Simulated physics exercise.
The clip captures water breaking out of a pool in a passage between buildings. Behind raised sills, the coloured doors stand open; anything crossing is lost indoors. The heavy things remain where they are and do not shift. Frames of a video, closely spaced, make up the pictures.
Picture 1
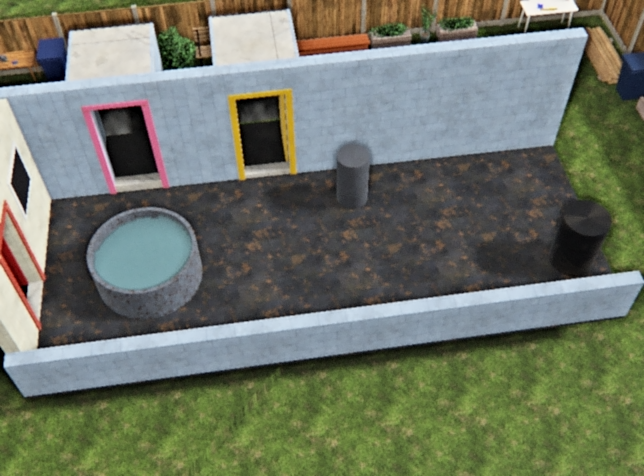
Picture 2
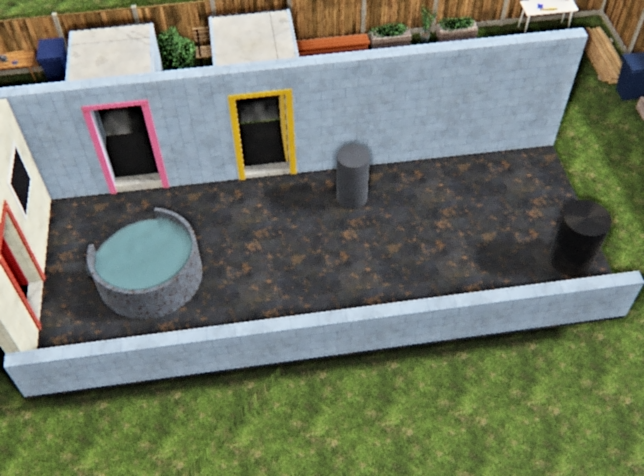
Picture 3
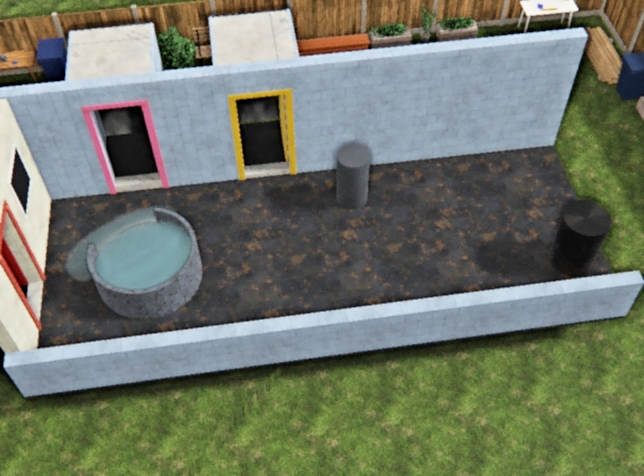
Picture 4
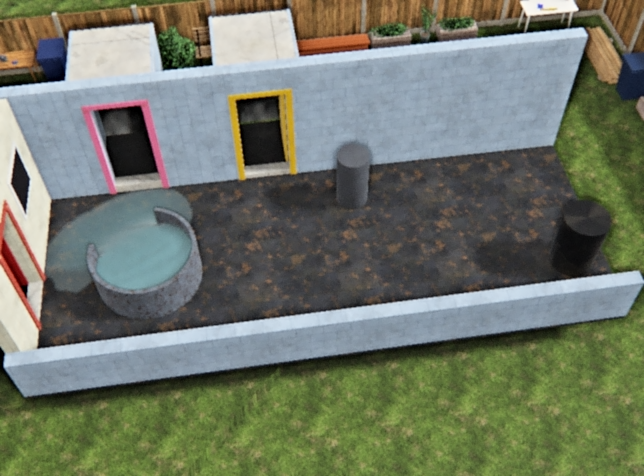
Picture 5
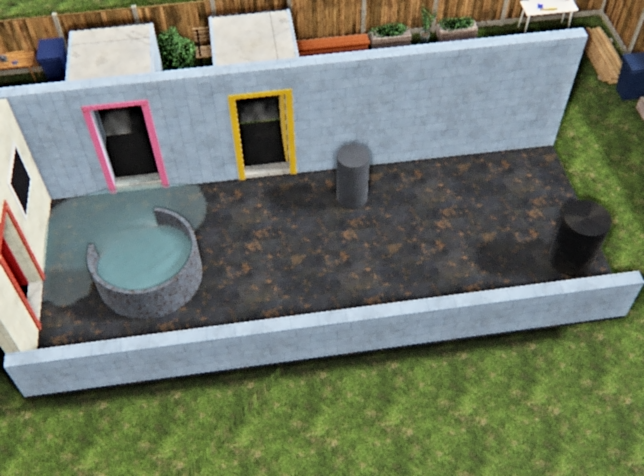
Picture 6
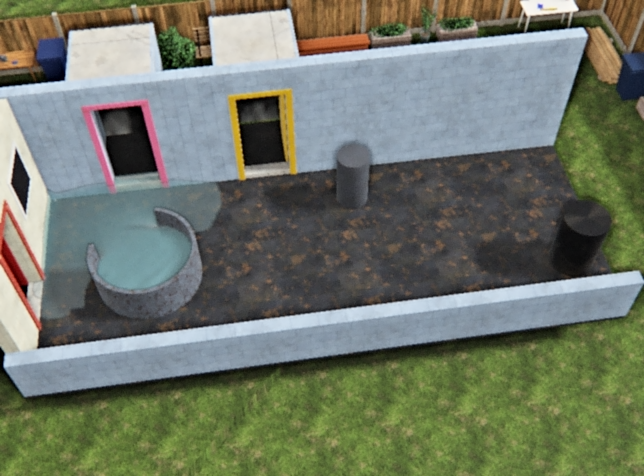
Water poured out through a gap that opened in the far side of the round grey tank, then spread across the dark ground to the back wall, below the pink-framed door, and toward the right.
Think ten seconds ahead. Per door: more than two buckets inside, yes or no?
Per door - yellow door: No, red door: Yes, pink door: Yes.
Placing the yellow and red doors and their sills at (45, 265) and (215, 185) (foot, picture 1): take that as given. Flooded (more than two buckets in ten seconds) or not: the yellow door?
Briefly, yellow door crosses the line.
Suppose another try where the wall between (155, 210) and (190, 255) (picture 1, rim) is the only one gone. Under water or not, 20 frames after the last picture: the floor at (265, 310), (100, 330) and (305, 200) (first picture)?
Bone-dry, bone-dry, submerged.
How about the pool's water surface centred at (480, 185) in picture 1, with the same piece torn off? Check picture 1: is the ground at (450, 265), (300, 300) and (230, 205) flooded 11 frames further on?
Going through the three places: Out of reach, out of reach, in the spill.
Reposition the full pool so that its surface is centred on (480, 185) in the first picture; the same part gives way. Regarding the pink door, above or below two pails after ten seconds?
Check, pink door: Limit not reached.
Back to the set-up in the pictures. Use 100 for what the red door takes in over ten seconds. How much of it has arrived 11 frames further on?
That share would be near 5 %.
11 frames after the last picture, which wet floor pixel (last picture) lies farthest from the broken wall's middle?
I'd go with roughly (353, 167).
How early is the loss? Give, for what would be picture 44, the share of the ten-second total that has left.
My guess would be around 45 percent.
A moment on, water covers 15 % of the floor; the yellow door wet at the sill, nothing in, the red door under two buckets in, the pink door over two buckets in.
Next, water covers 25 % of the floor; the yellow door wet at the sill, nothing in, the red door under two buckets in, the pink door far over two buckets in.
Then, water covers 45 % of the floor; the yellow door wet at the sill, nothing in, the red door over two buckets in, the pink door far over two buckets in.
Later, water covers 85 % of the floor; the yellow door wet at the sill, nothing in, the red door over two buckets in, the pink door far over two buckets in.
In the end, water covers 90 % of the floor; the yellow door wet at the sill, nothing in, the red door over two buckets in, the pink door far over two buckets in.
